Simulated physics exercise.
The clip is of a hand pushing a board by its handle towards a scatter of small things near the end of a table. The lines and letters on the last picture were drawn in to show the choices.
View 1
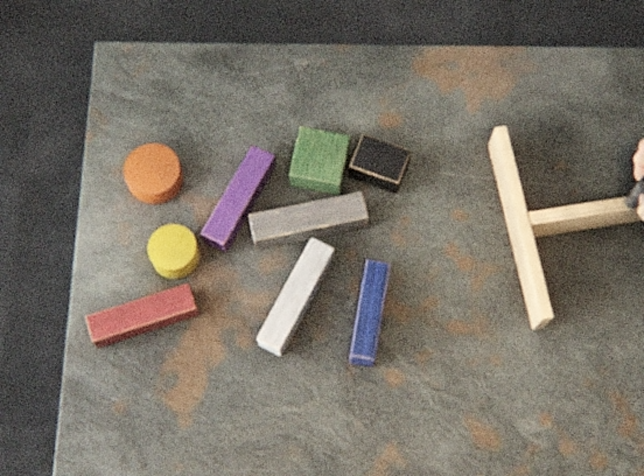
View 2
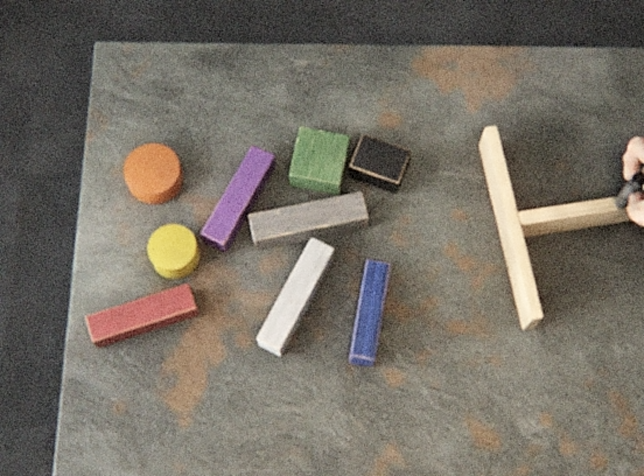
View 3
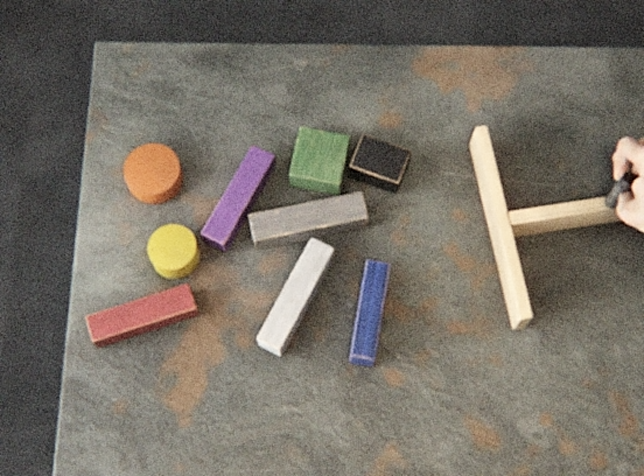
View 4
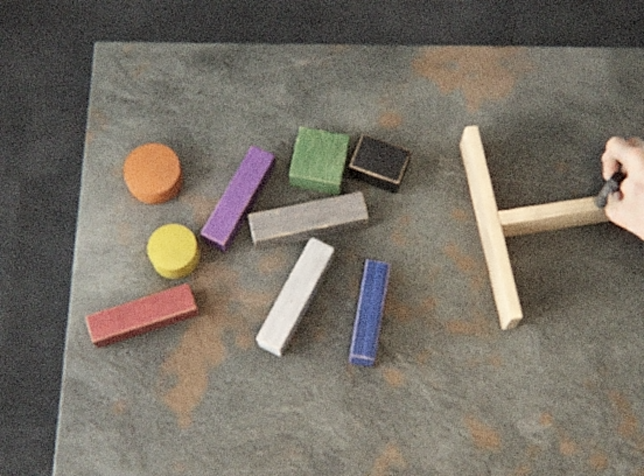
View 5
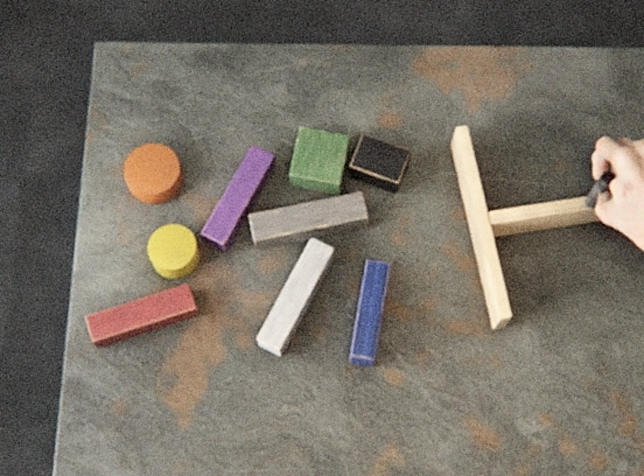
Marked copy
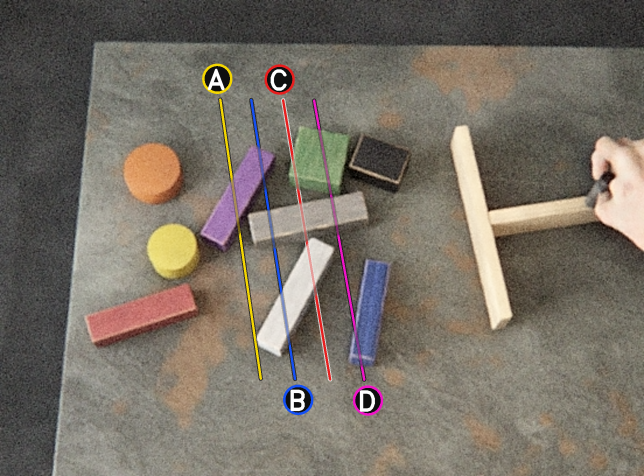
The clip opens on a stone-patterned tabletop scattered with small coloured pieces, with a pale wooden T-shaped board at the right. A hand gripping the board's handle comes further into view as it pushes the board slowly leftward, a short distance, narrowing the gap while the pieces stay still.
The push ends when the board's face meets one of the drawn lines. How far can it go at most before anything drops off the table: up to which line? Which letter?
Stop at B.
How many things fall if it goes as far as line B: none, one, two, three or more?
The count is none.
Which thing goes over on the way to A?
It is the orange tin.
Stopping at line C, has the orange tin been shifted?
Yes.
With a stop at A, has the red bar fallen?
No.
On the marked copy, A at (239, 232); B at (272, 232); C at (305, 233); D at (338, 233).
With B. Early on, board (407, 218); green block (305, 163); black block (357, 172).
Further on, board (332, 217); yellow tin (154, 255); purple bar (193, 196).
At the end, board (276, 216); orange tin (100, 173); yellow tin (129, 264); nothing has fallen.
As for the rest, A drops the orange tin; C is safe but short; D is safe but short.
